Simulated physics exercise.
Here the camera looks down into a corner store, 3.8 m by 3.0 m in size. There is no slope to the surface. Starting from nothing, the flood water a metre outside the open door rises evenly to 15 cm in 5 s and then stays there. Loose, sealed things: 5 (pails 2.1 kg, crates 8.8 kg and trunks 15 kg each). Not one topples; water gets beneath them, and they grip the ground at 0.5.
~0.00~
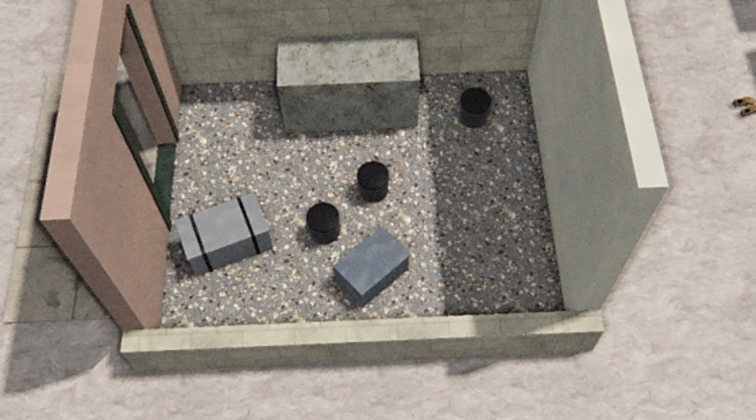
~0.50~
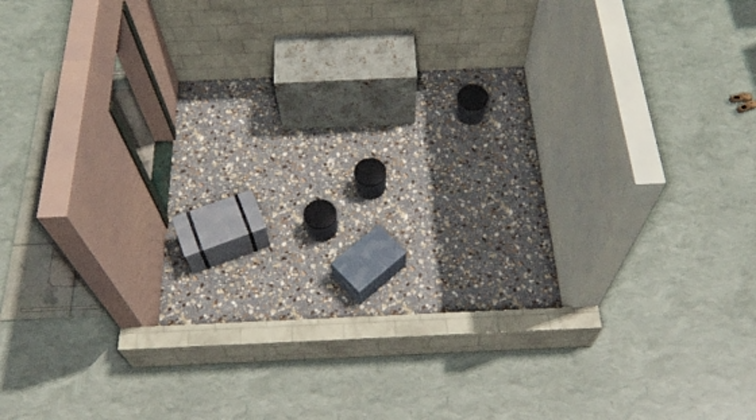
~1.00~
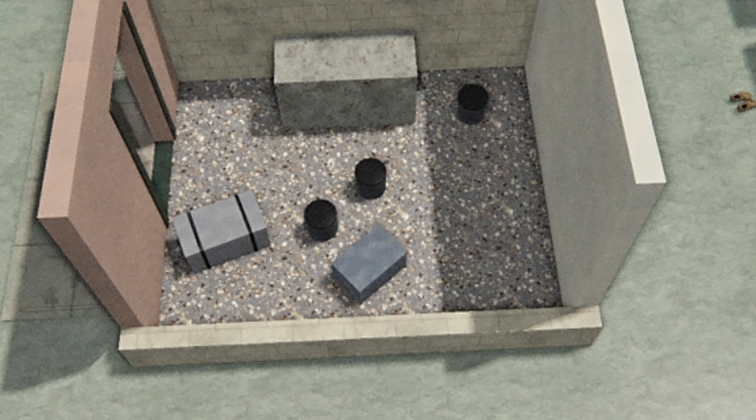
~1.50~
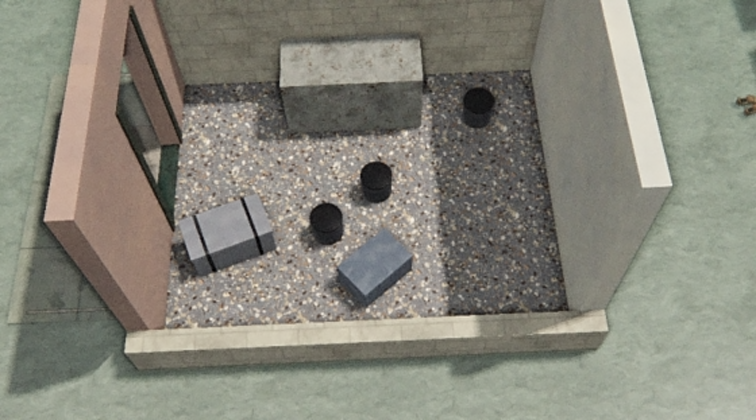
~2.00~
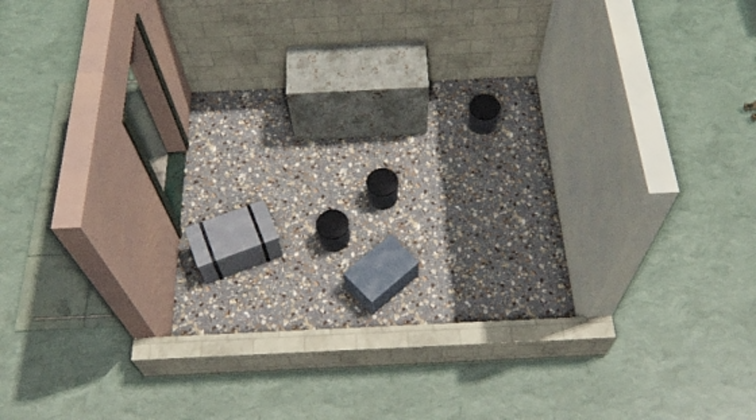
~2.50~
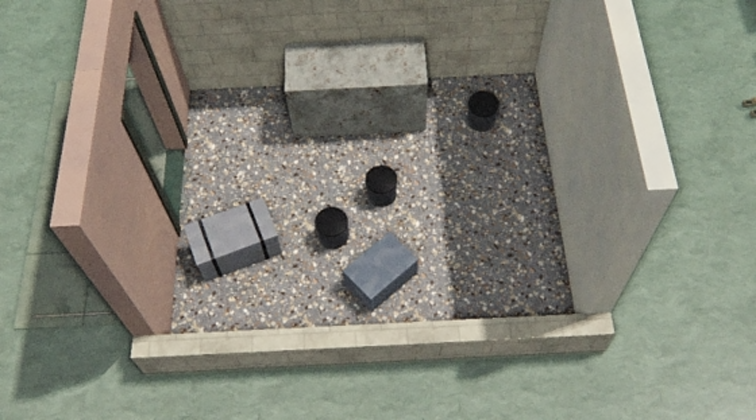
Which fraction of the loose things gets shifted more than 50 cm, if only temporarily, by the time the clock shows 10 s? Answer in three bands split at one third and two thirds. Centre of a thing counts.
Under a third.
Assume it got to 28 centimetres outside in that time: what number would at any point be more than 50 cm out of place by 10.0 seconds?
The count would be 5.
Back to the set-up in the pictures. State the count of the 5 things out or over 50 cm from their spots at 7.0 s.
1.
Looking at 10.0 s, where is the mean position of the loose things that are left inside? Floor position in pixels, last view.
The average lands around (388, 242).
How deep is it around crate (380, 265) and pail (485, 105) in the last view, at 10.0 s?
I'd put it at 4 cm and 5 cm respectively.
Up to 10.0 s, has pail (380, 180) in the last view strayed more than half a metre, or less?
The verdict is a bigger shift.
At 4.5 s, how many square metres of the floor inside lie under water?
Somewhere about 2.5 m2, give or take.
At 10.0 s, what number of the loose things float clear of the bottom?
The count is 4.
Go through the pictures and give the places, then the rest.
A pail at (323, 217) rests on the ground; a pail at (476, 100) rests on the ground; water covers 0.0 m2; 0 of 5 have shifted, in the first picture.
A pail at (320, 214), on the bottom; a pail at (473, 97), on the bottom; water covers 0.0 m2; 0 of 5 have shifted, in the second picture.
A pail at (320, 214) rests on the ground; a pail at (473, 97), on the bottom; water covers 0.0 m2; 0 of 5 have shifted, in the third picture.
A pail at (326, 217), on the bottom; a pail at (479, 100), on the bottom; 0.0 m2 under water; 0 of 5 have shifted, in the fourth picture.
A pail at (332, 224) rests on the ground; a pail at (485, 106), on the bottom; 0.0 m2 under water; 0 of 5 have shifted, in the fifth picture.
A pail at (331, 221) rests on the ground; a pail at (484, 103) rests on the ground; 0.0 m2 under water; 0 of 5 have shifted, in the sixth picture.
After 3.5 s 0 of 5 are over 50 cm from their spots; 0 afloat.
After 4.5 s 0 of 5 are over 50 cm from their spots; 0 afloat.
After 7.0 s 1 of 5 are over 50 cm from their spots; 0 afloat.
After 10.0 s 1 of 5 are over 50 cm from their spots, and 1 have been at some point; 4 afloat.
